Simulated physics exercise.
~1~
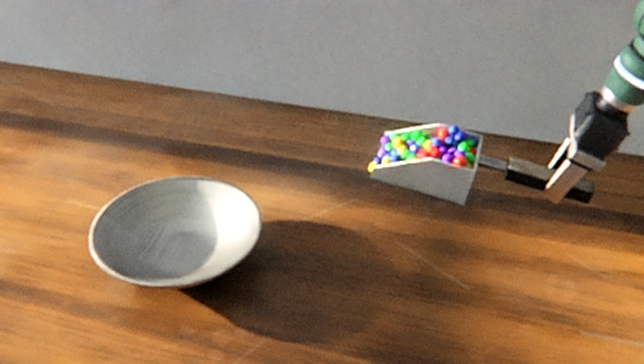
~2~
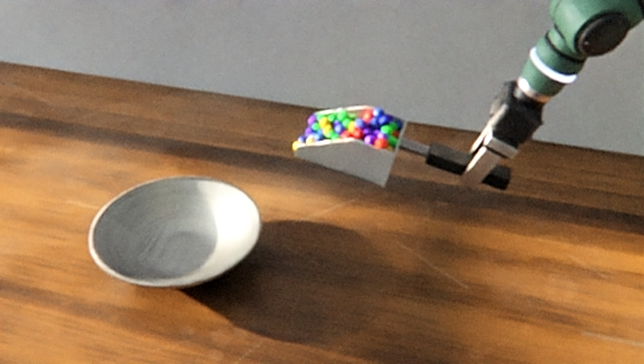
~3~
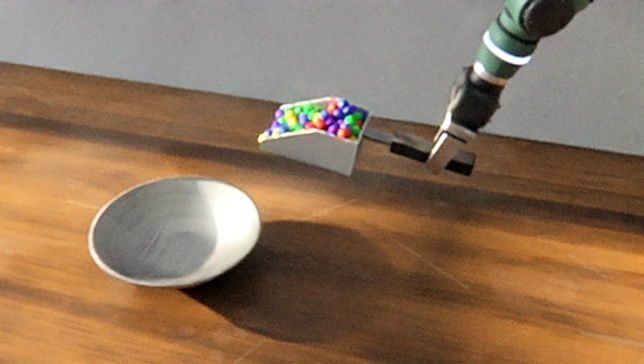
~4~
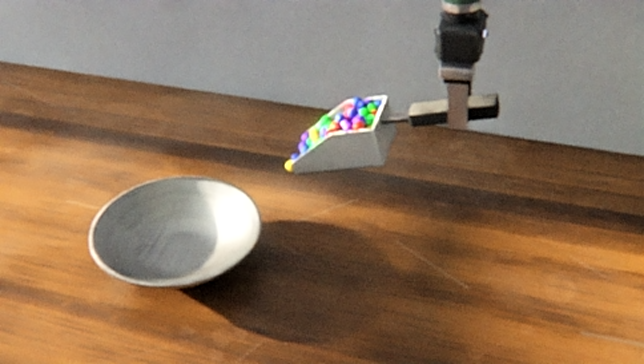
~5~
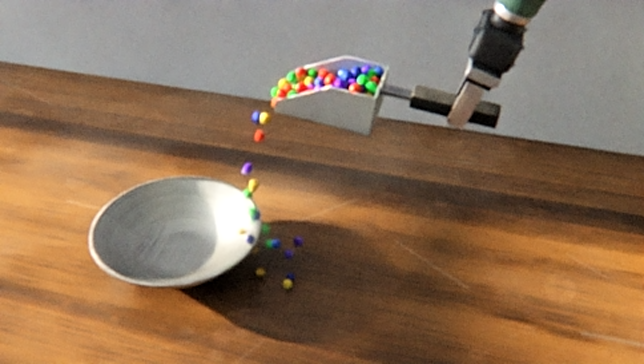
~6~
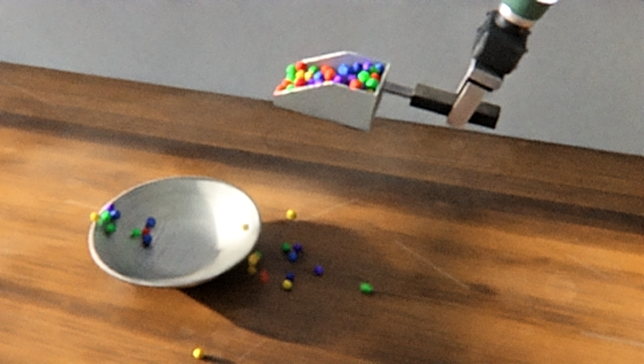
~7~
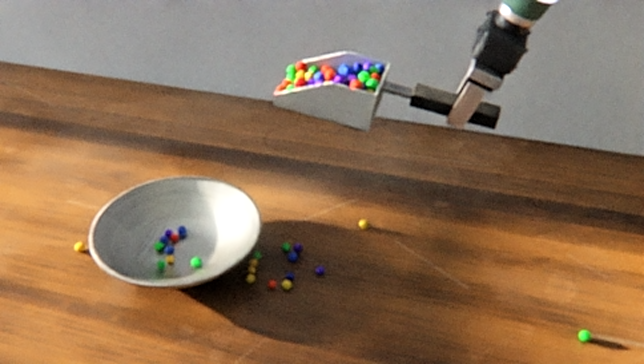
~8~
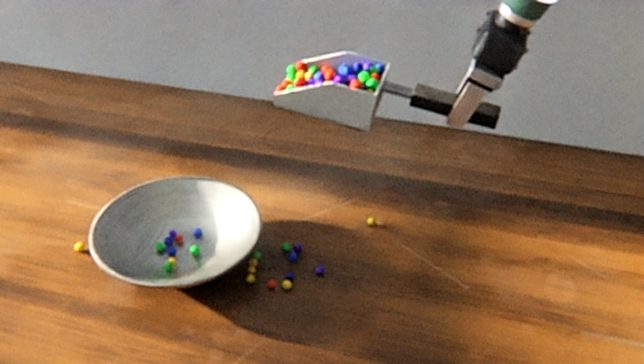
A robot arm carried a scoop of colourful little balls left towards a grey bowl, then drew back, tipped it and levelled it again, spilling a few into the bowl and others onto the wooden table, while most stayed in the scoop.
